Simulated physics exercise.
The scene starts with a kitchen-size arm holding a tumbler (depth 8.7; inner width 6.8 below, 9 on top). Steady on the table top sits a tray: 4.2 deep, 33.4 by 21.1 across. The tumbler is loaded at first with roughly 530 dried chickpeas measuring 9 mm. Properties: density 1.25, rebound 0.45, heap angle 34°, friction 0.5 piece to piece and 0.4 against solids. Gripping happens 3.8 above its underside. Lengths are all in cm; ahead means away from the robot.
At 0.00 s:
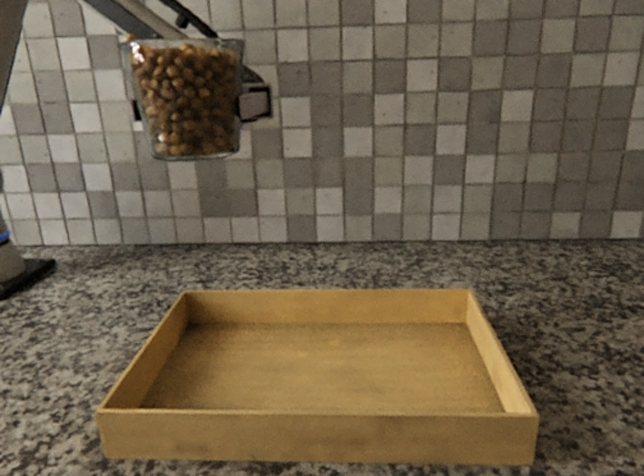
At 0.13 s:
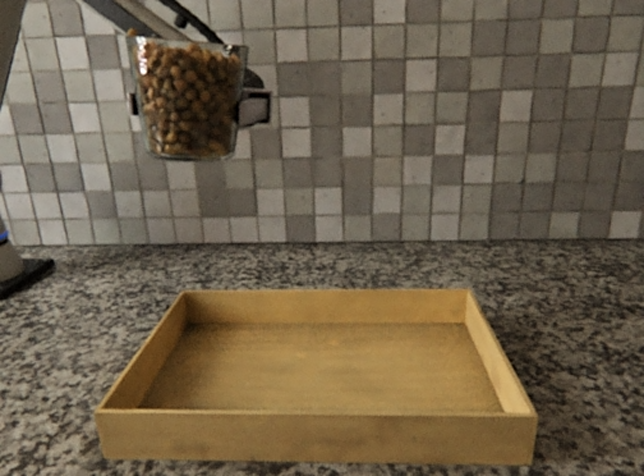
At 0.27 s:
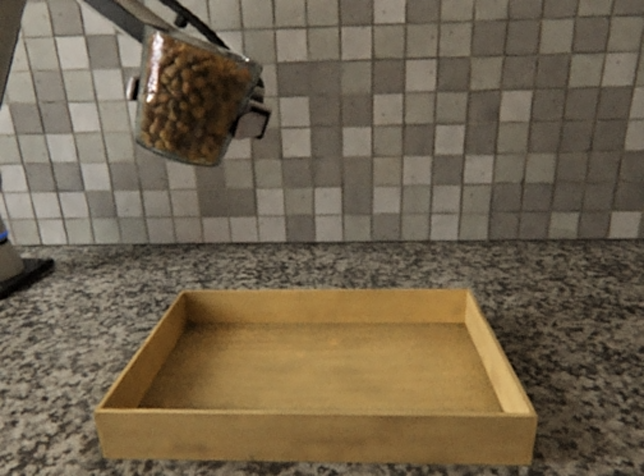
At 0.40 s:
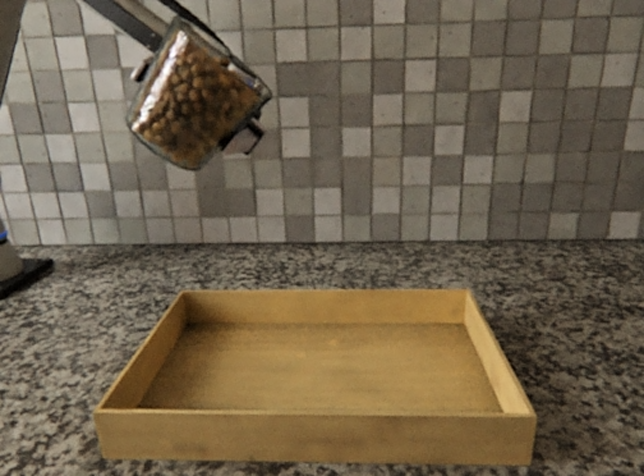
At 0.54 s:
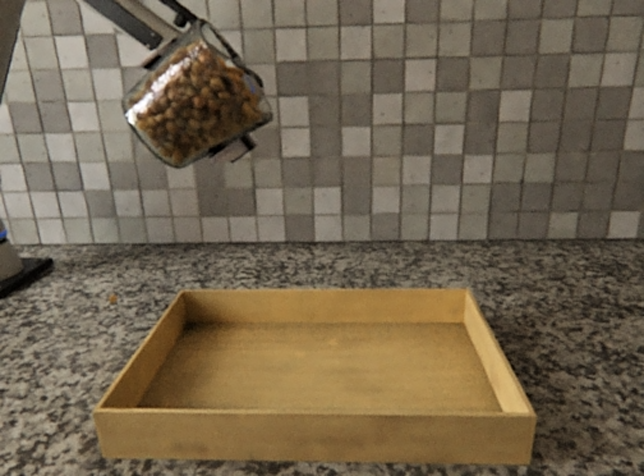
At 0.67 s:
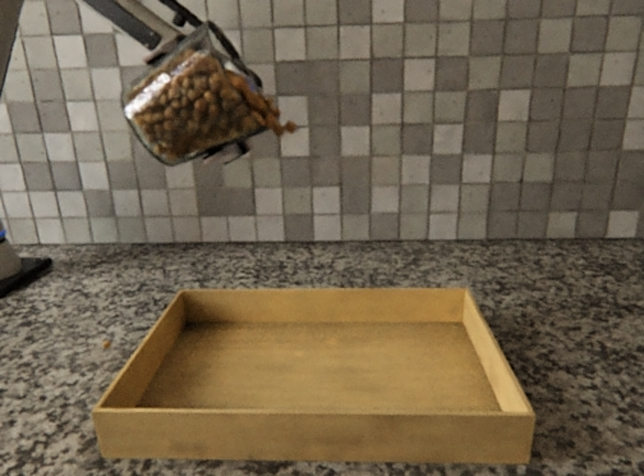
A clear tumbler full of dried chickpeas, held by a robot arm above a shallow wooden tray, tilted steadily to the right until a few chickpeas began slipping out over its rim.
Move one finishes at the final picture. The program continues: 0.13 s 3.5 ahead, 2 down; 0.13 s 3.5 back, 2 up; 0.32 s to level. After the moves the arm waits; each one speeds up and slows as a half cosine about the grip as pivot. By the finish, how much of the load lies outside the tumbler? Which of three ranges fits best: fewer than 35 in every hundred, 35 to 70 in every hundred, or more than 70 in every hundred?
Fewer than 35 in every hundred.
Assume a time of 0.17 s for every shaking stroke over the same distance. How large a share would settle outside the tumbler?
I'd expect some 15 per cent.
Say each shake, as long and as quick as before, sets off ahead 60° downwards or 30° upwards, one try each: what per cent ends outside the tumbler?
It comes to around 10 per cent on the first try and around 40 per cent on the second.
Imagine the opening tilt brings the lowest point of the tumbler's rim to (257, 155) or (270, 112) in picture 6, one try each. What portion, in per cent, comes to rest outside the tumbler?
Near 60 and 10 in a hundred.
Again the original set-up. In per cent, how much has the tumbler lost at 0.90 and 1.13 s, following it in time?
At the first time about 10 per cent, at the second about 15 per cent.
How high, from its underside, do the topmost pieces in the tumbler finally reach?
Top of the fill: Near 9.0 cm.
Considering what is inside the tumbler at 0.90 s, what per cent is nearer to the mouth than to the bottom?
That share comes to roughly 55 percent.
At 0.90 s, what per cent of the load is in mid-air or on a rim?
Around 9 per cent of the load.
By 0.90 s, tilted 64° forward, highest piece 29 above the table; 472 in the tumbler, 8 in the tray, 1 on the table or floor, 48 in flight or on a rim.
By 1.13 s, tilted 19° forward, highest piece 31 above the table; 437 in the tumbler, 84 in the tray, 1 on the table or floor, 7 in flight or on a rim.
By 1.45 s, level, highest piece 32 above the table; 437 in the tumbler, 91 in the tray, 1 on the table or floor.
By 2.50 s, level, highest piece 32 above the table; 437 in the tumbler, 91 in the tray, 1 on the table or floor.
Final count, 437 in the tumbler, 91 in the tray, 1 on the table or floor. That is 17 % outside the tumbler.
